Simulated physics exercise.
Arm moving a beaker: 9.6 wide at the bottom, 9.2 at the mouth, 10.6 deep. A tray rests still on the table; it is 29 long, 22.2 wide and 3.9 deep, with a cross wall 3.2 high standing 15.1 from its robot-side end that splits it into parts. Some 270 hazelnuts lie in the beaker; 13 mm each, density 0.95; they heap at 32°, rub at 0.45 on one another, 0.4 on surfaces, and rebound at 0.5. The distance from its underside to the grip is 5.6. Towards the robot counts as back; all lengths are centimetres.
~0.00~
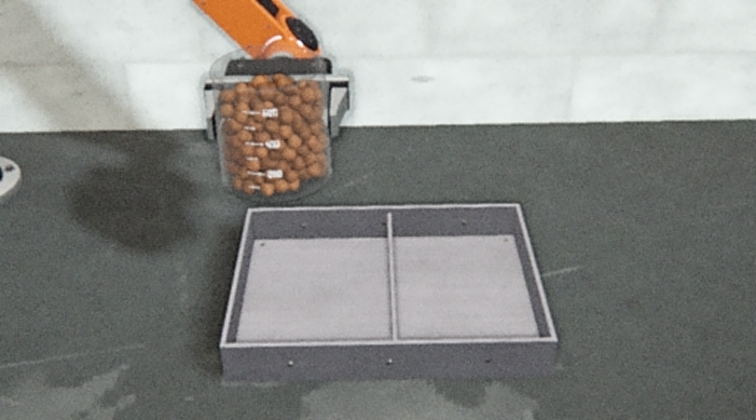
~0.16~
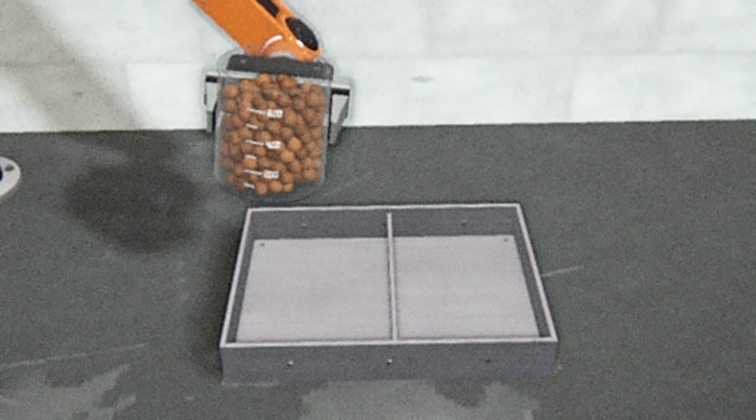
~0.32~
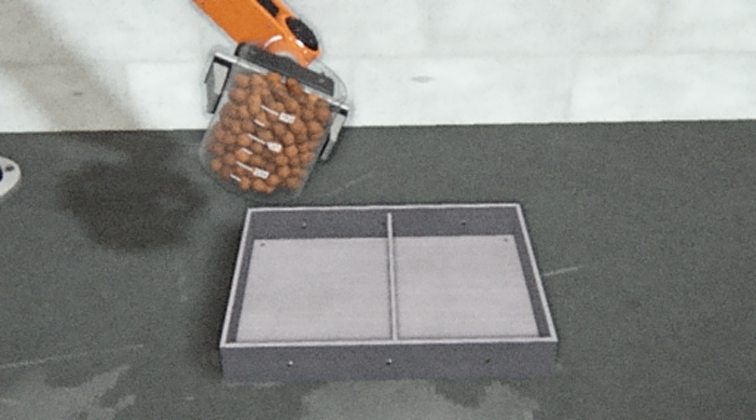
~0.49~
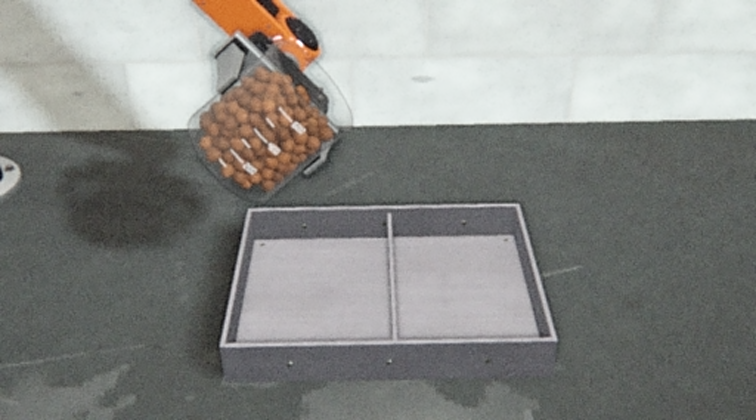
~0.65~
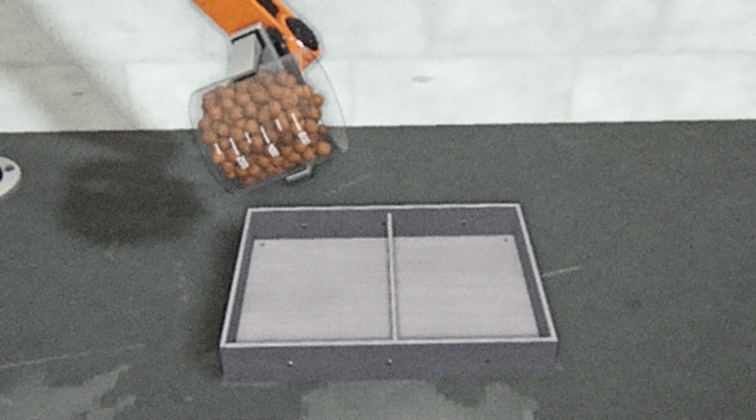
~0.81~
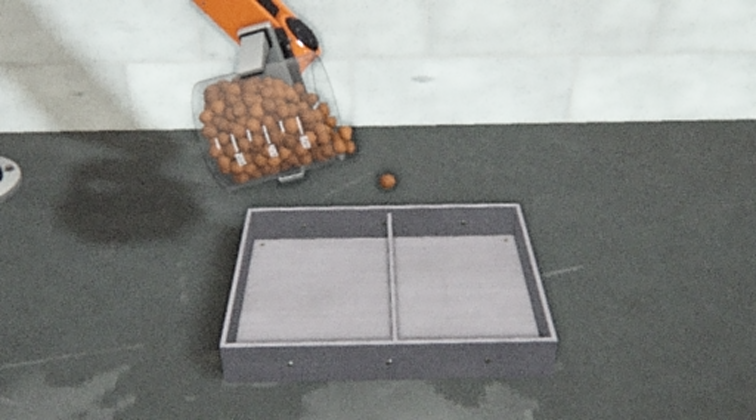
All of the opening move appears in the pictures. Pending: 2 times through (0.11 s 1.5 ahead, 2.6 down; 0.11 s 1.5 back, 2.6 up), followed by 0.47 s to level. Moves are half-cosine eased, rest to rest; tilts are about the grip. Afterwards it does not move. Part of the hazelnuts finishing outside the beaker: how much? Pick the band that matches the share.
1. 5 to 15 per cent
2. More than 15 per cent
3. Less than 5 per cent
Answer: 1.
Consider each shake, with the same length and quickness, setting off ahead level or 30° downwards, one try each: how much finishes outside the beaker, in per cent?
First try about 35 %, second try about 20 %.
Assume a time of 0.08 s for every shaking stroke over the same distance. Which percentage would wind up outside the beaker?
Then roughly 15 percent.
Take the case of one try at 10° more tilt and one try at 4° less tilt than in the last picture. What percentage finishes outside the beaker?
I'd say close to 25 and 5 per cent, in that order.
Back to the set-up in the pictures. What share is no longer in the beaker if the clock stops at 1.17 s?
So far around 5 % is out.
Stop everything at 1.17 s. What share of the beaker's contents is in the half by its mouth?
Something like 40 percent sits in that half.
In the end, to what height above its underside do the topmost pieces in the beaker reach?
Around 10.0 centimetres above the underside.
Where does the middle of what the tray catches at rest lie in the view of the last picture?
Estimated centre at around (411, 301).
After 1.17 s, tilted 75° forward, highest piece 21 above the table; 261 in the beaker, 6 in the far-side part, 4 in the robot-side part, 1 in flight or on a rim.
After 1.54 s, tilted 24° forward, highest piece 24 above the table; 251 in the beaker, 12 in the far-side part, 8 in the robot-side part, 1 in flight or on a rim.
After 1.92 s, level, highest piece 25 above the table; 251 in the beaker, 13 in the far-side part, 8 in the robot-side part.
After 2.97 s, level, highest piece 25 above the table; 251 in the beaker, 13 in the far-side part, 8 in the robot-side part.
In the end, 251 in the beaker, 13 in the far-side part, 8 in the robot-side part. That is 8 % outside the beaker.
